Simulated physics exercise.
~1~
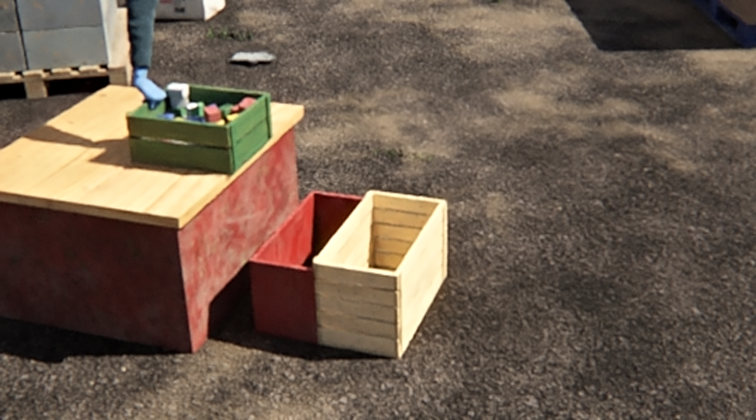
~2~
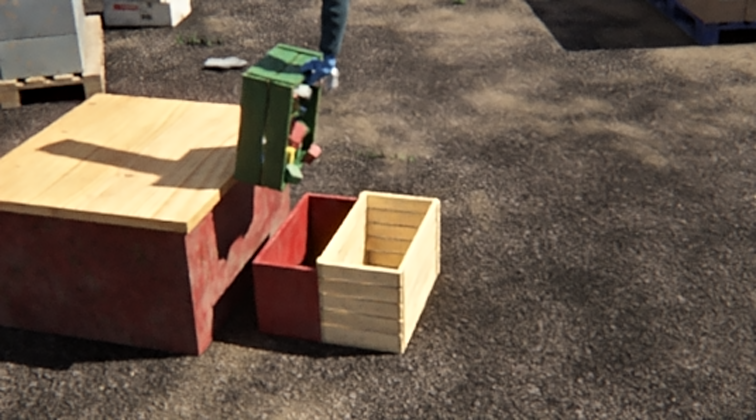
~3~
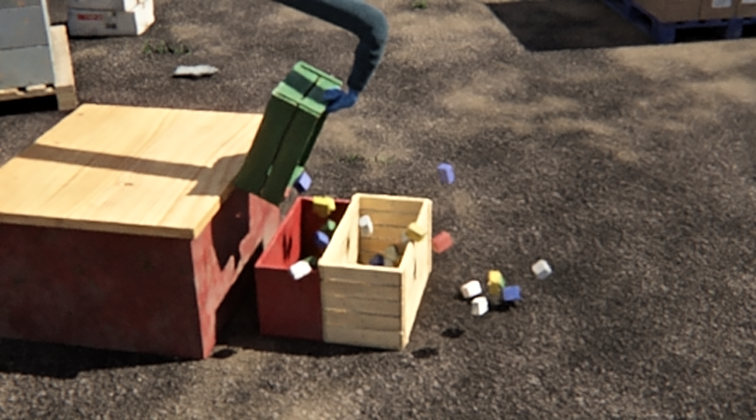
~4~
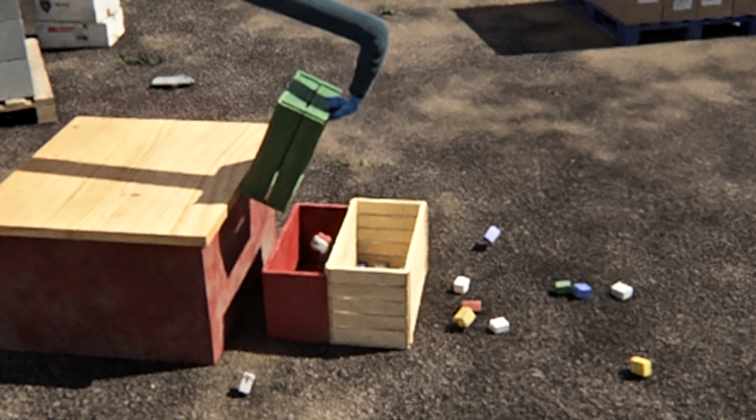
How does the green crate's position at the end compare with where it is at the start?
At the start the green crate sits upright on top of the bench. By the end it is farther right, tipped steeply over at the bench's right edge beside the red tote.
